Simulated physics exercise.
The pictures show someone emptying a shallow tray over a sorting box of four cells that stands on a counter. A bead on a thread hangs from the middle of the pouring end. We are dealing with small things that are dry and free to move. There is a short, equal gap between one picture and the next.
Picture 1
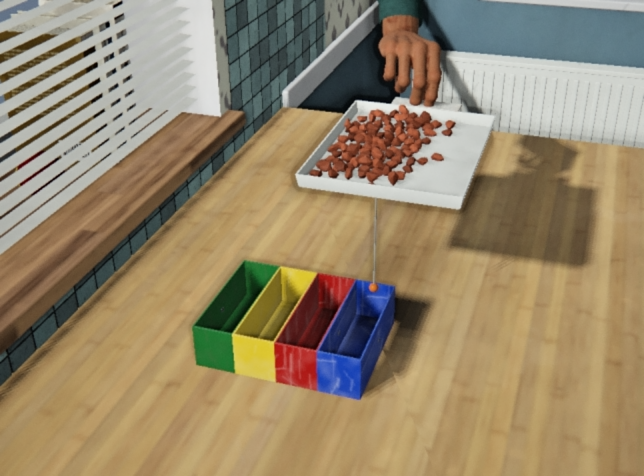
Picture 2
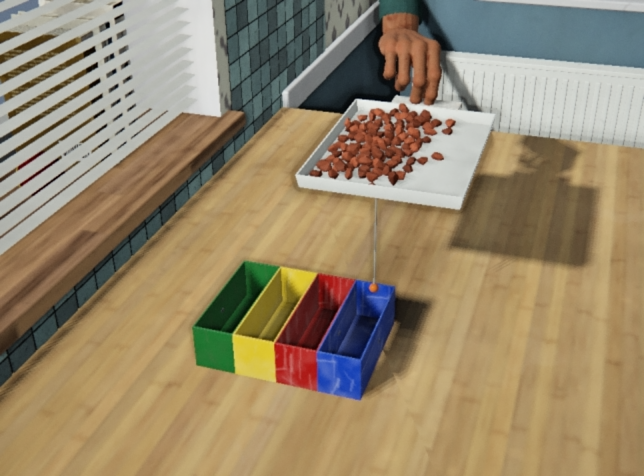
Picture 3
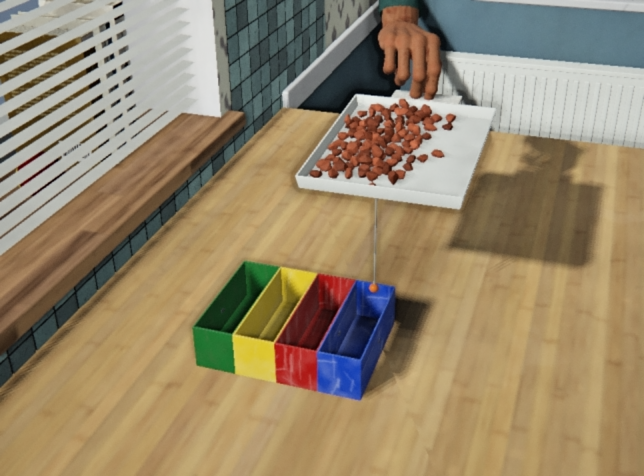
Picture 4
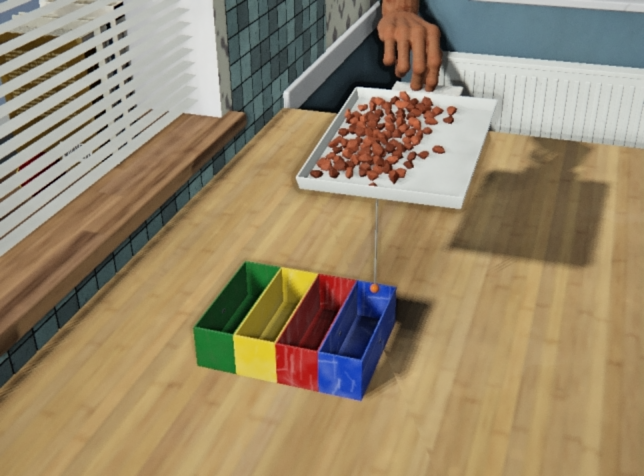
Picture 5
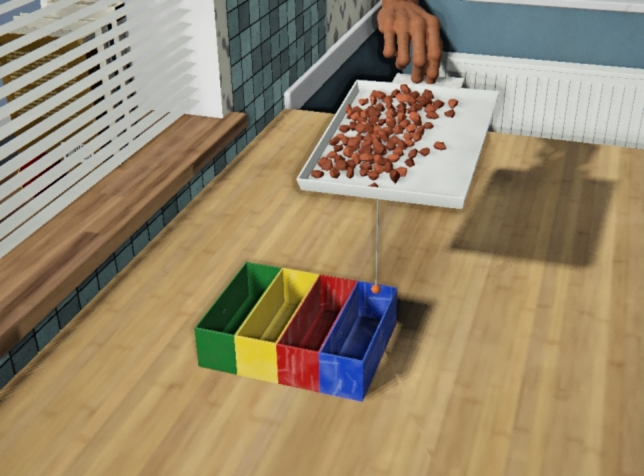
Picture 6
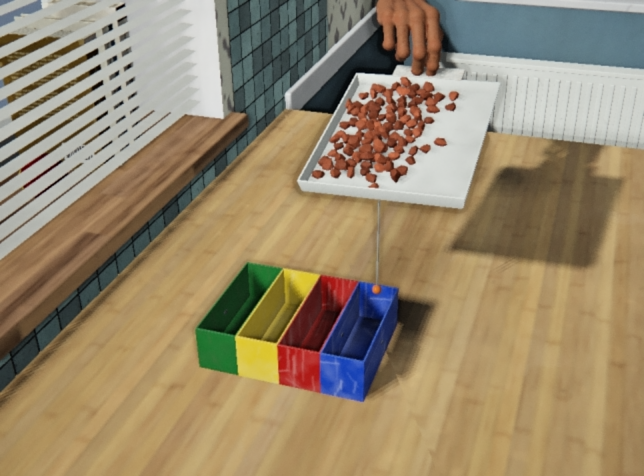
A white tray of small reddish-brown pieces is held by a hand at its far edge above a pale wooden counter, seen from above at an angle, with a slatted blind at left. Below sits a box with green, yellow, red and blue cells from left to right, a bead hanging on a thread by the blue one. The hand slowly raises the tray's far side, tilting it slightly towards the near left corner, while the pieces barely shift and the view stays almost still.
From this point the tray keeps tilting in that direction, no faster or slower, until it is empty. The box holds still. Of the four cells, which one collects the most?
The red one collects the most.
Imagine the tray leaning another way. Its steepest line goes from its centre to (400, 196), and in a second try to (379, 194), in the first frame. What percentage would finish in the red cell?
10 % and 30 %.
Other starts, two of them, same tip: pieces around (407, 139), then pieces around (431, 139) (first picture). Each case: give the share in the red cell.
Estimates in order: 30 percent, 30 percent.
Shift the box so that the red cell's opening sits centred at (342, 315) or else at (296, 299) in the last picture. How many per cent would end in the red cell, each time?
About 30 per cent, then about 30 per cent.
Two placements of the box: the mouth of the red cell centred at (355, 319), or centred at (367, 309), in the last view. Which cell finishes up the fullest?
Yellow, then the yellow one.
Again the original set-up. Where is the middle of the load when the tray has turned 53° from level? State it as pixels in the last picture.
Roughly at (356, 149).
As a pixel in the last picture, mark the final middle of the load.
(322, 348).
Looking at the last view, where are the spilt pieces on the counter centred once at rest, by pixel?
Roughly at (456, 383).
Soon, tray tipped steeply; nearly all on the tray; a stray few falling or outside the box.
A while on, tray tipped right over; about half on the tray; about a quarter in the red cell; a small part in the yellow cell; a small part in the blue cell; a small part falling or outside the box.
Towards the end, tray tipped past a quarter turn; about half in the red cell; about a quarter in the blue cell; about a quarter in the yellow cell; a stray few in the green cell; a small part falling or outside the box.
Finally, tray tipped past a quarter turn; about half in the red cell; about a quarter in the blue cell; about a quarter in the yellow cell; a stray few in the green cell; a small part outside the box.
